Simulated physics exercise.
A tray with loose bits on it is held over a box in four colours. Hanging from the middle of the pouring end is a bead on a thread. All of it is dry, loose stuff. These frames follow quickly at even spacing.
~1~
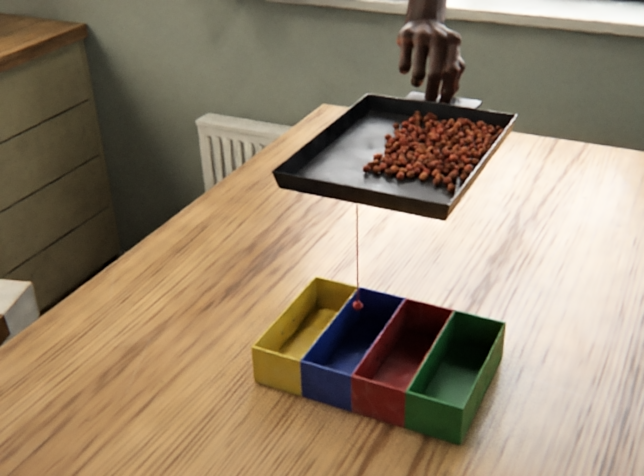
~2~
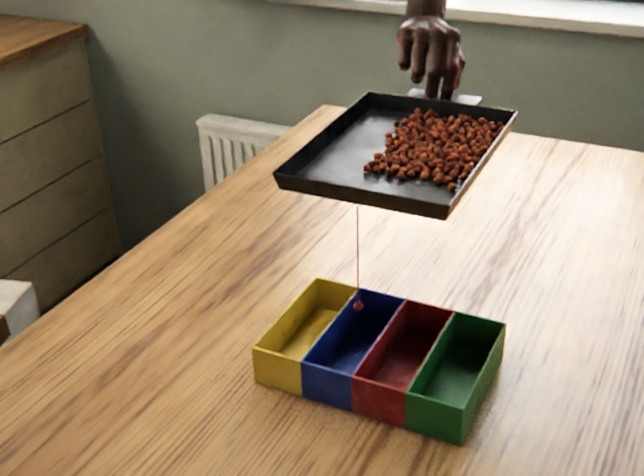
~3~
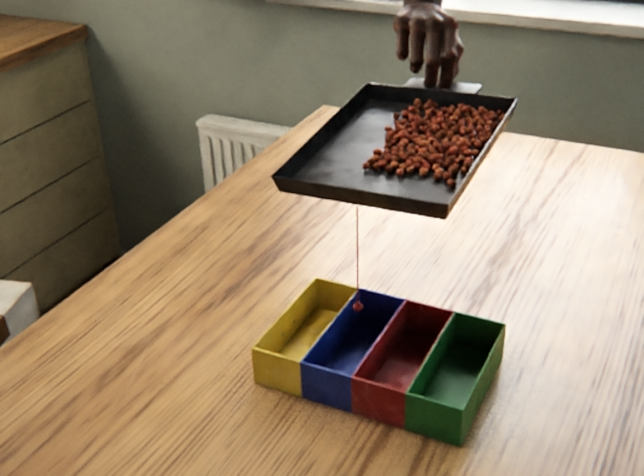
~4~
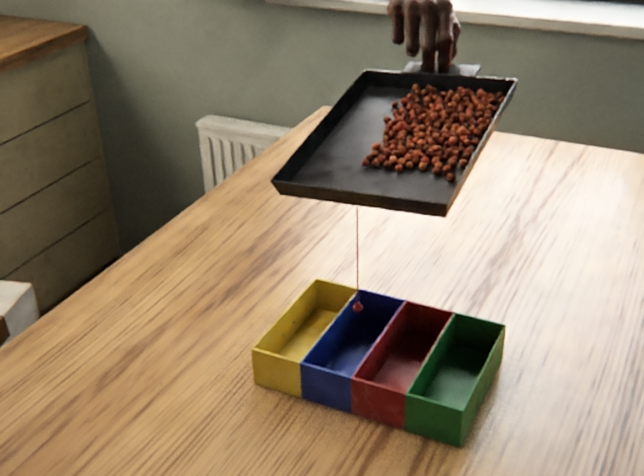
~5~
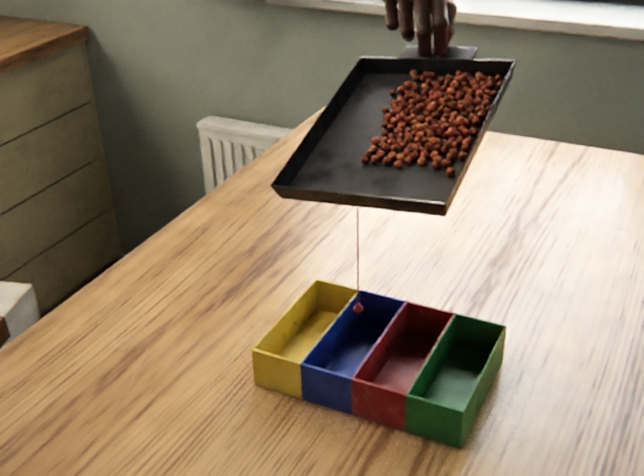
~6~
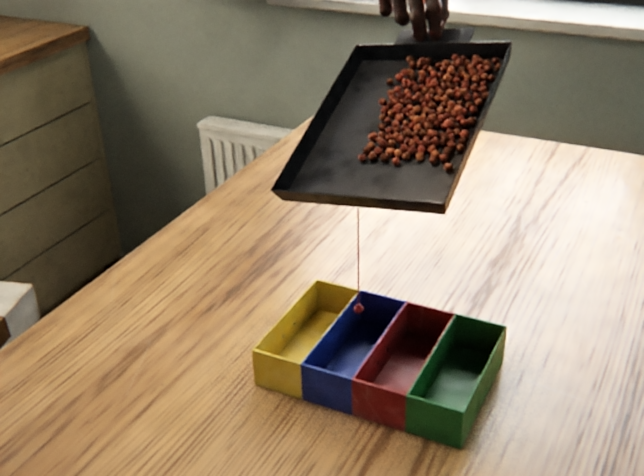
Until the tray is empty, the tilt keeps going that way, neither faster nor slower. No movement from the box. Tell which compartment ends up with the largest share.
The yellow compartment ends up with the largest share.
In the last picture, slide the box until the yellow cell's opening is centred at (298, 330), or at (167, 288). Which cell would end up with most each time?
Attempt 1 - yellow; attempt 2 - green.
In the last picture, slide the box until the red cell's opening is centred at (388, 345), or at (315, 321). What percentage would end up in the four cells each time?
You'd see around 70 per cent and then around 90 per cent.
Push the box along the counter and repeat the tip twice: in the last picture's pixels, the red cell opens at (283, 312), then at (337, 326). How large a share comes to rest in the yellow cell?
Close to 0 in a hundred, then close to 20 in a hundred.
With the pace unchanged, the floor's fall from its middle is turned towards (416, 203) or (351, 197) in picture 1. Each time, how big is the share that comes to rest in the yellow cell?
The first try yields 0 percent and the second 30 percent.
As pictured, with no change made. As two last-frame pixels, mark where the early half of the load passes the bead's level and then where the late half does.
(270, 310), then (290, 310).
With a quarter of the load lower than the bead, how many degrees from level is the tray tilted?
I'd say it is tilted about 85°.
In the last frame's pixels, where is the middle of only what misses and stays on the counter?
Once everything settles, the pieces are centred near (224, 356).
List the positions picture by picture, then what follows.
Corners of the pouring end at (278, 170) and (446, 202), level; middle of the load at (438, 146), clay pellets; bead on its thread at (358, 306); yellow cell at (277, 367); blue cell at (326, 382); red cell at (378, 398); green cell at (434, 414), in the first picture.
Corners of the pouring end at (278, 172) and (446, 202), level; middle of the load at (438, 144), in the second picture.
Corners of the pouring end at (277, 174) and (445, 202), tipped barely, lowest at the left corner; middle of the load at (438, 136), in the third picture.
Corners of the pouring end at (276, 178) and (443, 200), tipped a little, lowest at the left corner; middle of the load at (437, 125), in the fourth picture.
Corners of the pouring end at (276, 183) and (442, 200), tipped clearly, lowest at the left corner; middle of the load at (435, 115), in the fifth picture.
Corners of the pouring end at (276, 187) and (441, 199), tipped clearly, lowest at the left corner; middle of the load at (432, 105); yellow cell at (277, 370); blue cell at (327, 385); red cell at (379, 401); green cell at (434, 418), in the sixth picture.
Soon after the last picture, tray tipped steeply; most on the tray; about a quarter falling or outside the box.
A little later, tray tipped past a quarter turn; about half on the tray; a small part in the yellow cell; a stray few in the blue cell; about a third falling or outside the box.
Later still, tray tipped past a quarter turn; about a third in the yellow cell; a small part in the blue cell; a stray few in the red cell; about half falling or outside the box.
At rest, tray tipped past a quarter turn; about a third in the yellow cell; a small part in the blue cell; a stray few in the red cell; none in the green cell; about half outside the box.
